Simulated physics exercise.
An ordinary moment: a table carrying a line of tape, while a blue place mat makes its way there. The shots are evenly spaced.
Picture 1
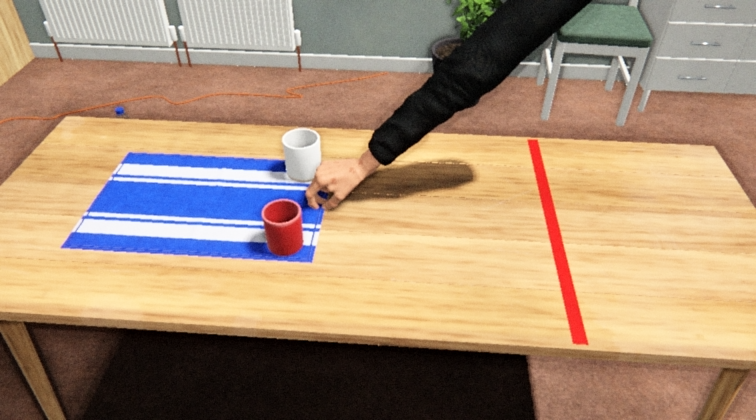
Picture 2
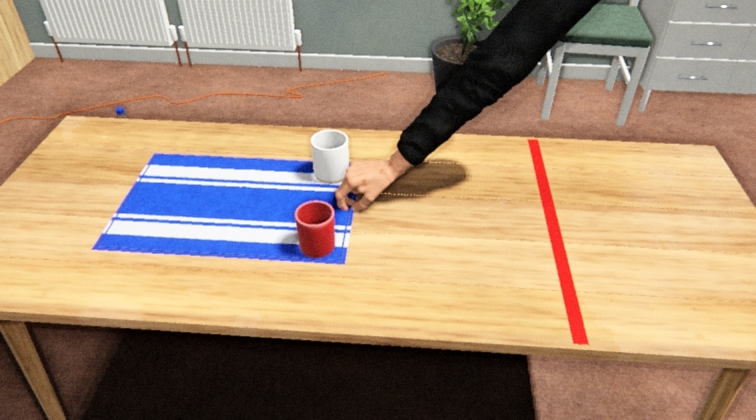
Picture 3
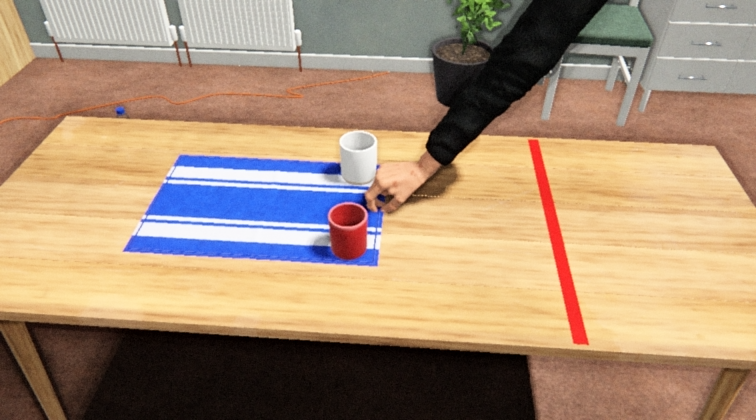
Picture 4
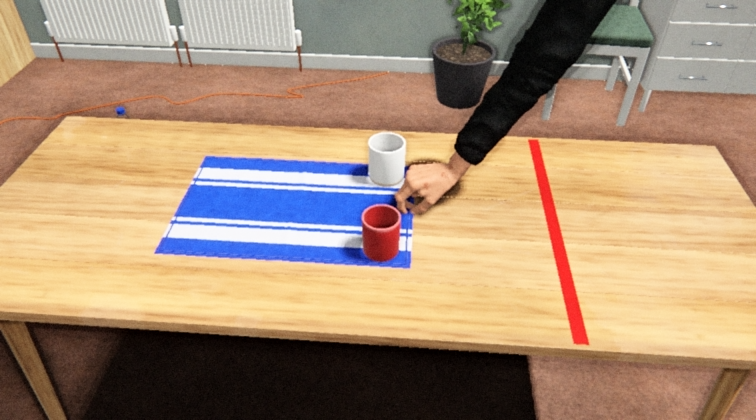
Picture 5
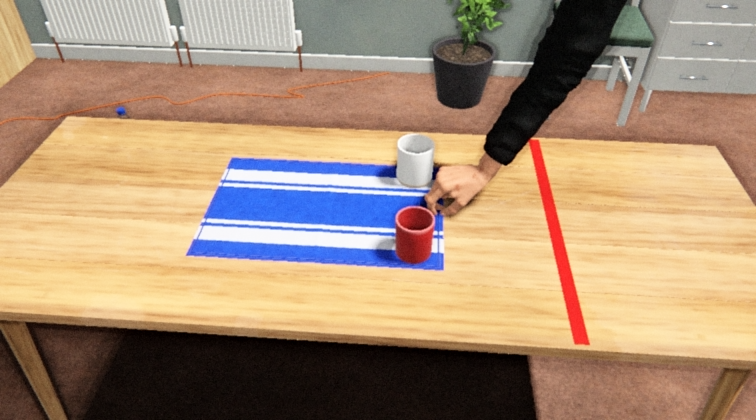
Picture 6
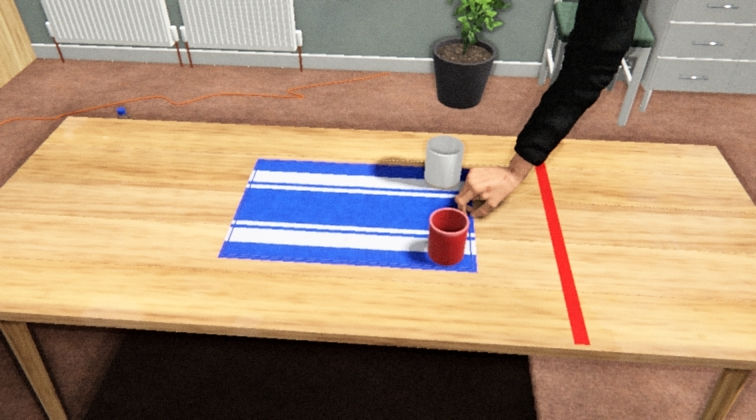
A blue place mat with white stripes slides steadily rightward across a pale wooden table, seen from slightly above in a room with radiators, a potted plant and a green-seated chair behind. A white mug stands near its far right corner and a red mug near its close right corner, with red tape crossing the table at right. A dark-sleeved arm draws the mat by its right edge, both mugs riding along, while the camera stays still.
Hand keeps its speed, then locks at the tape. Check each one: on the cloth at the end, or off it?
At the end, the white mug is off the cloth, the red mug is off the cloth.
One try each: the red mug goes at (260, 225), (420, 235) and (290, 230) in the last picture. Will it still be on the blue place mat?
In case one it sits tight, in case two it slips over the edge, and in case three it sits tight.
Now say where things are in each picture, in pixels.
In the first frame, place mat end (312, 263); white mug (301, 138); red mug (281, 211); tape (576, 322).
In the second frame, place mat end (344, 265), far hem (91, 250); red mug (314, 213).
In the third frame, place mat end (377, 267); white mug (358, 141).
In the fourth frame, place mat end (410, 269), far hem (154, 254); red mug (381, 217).
In the fifth frame, place mat end (444, 271); white mug (416, 144).
In the sixth frame, place mat end (477, 273), far hem (218, 258); white mug (445, 145); red mug (449, 221); tape (577, 322).
Then, 0.09 s past the final frame, hem short of the tape; white mug on the cloth near (495, 165); red mug on the cloth near (507, 241).
Then, 0.20 s past the final frame, hem at the tape; white mug ahead of the hem near (554, 169); red mug ahead of the hem near (576, 245).
When it is over, hem at the tape; white mug ahead of the hem near (626, 173); red mug ahead of the hem near (661, 251). The white mug slides clear of the cloth and the red mug leaves the cloth.
